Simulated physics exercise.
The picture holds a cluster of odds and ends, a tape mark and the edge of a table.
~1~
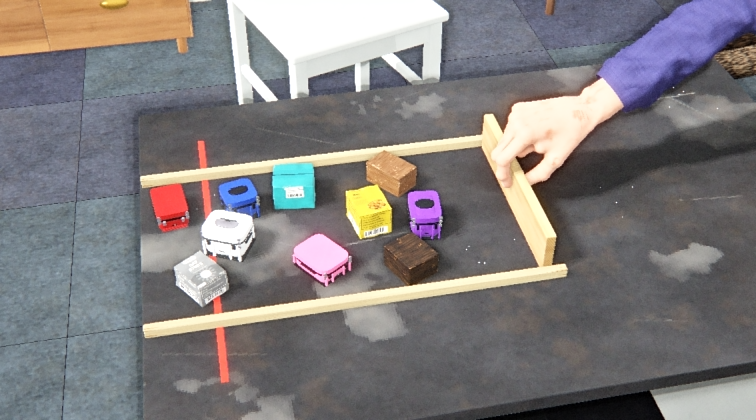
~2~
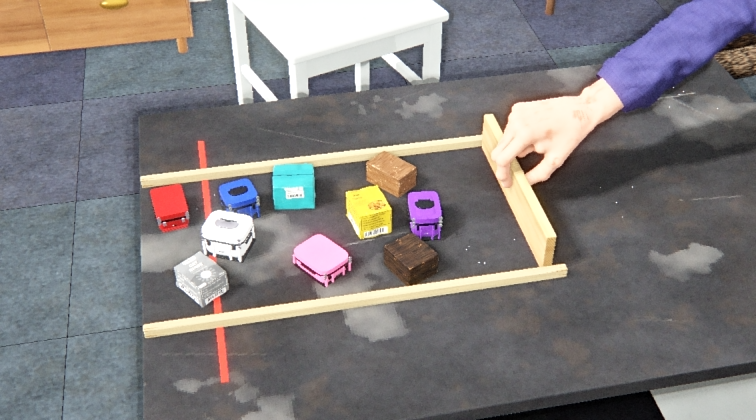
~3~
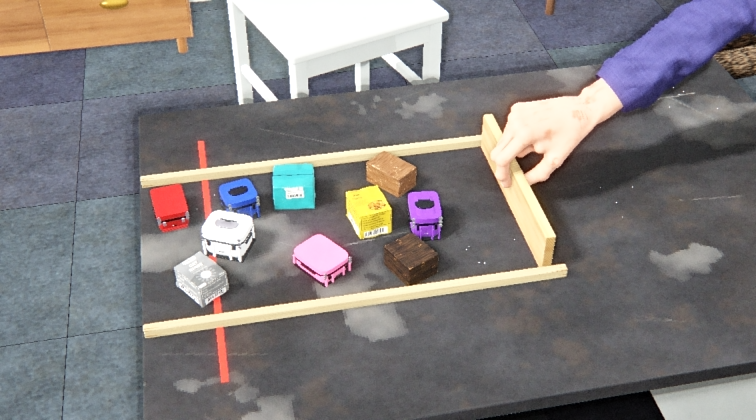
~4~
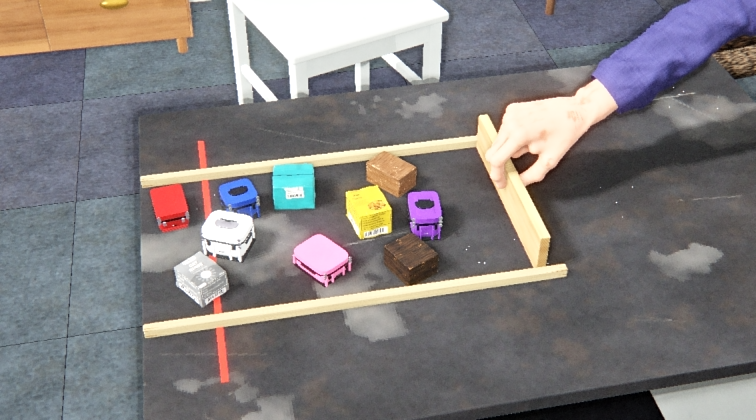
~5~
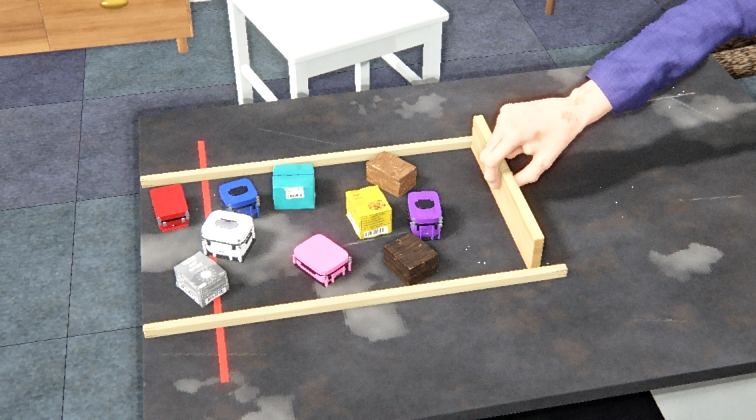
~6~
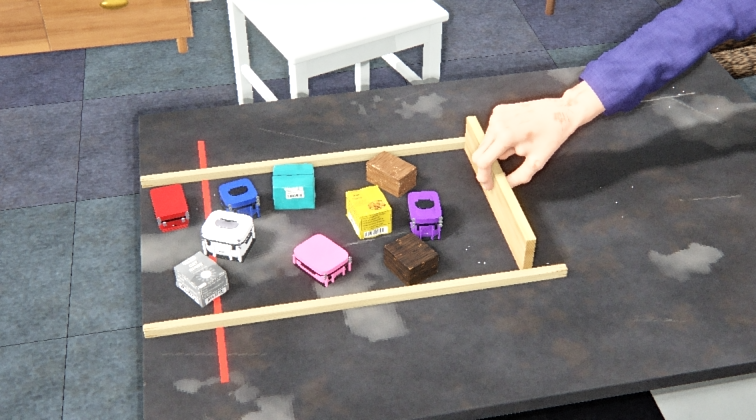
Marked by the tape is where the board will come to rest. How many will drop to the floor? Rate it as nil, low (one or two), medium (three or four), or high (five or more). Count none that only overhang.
Medium, three or four.
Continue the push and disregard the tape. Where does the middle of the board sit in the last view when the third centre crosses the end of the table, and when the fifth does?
First about (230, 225), next about (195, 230).
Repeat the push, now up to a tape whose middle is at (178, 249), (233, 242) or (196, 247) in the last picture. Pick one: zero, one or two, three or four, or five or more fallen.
Place by place, the answers come out as more than four; just one or two; 3 or 4.
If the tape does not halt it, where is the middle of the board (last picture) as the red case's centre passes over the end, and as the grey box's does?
Around (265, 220) first and around (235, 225) second.
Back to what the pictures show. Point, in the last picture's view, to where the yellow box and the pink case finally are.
The yellow box at (162, 235), the pink case at (157, 277).
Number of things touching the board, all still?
It's touching 3 at the end.
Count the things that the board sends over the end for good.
The count is 4.
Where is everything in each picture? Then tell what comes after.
In the first picture, red case (170, 208); grey box (201, 278); white case (229, 235); board (516, 187); tape (211, 245).
In the second picture, grey box (201, 279); board (516, 187).
In the third picture, white case (229, 235); turquoise box (294, 186).
In the fourth picture, red case (170, 208); blue case (239, 201).
In the fifth picture, grey box (201, 279); black block (411, 260).
In the sixth picture, red case (170, 208); grey box (201, 279); white case (229, 235); board (497, 190); tape (211, 245).
Soon after, none off yet; red case at rest near (170, 208); grey box at rest near (201, 279); white case at rest near (229, 235).
In the end, the number that fall off is three or four; gone, blue case, white case, grey box and red case.
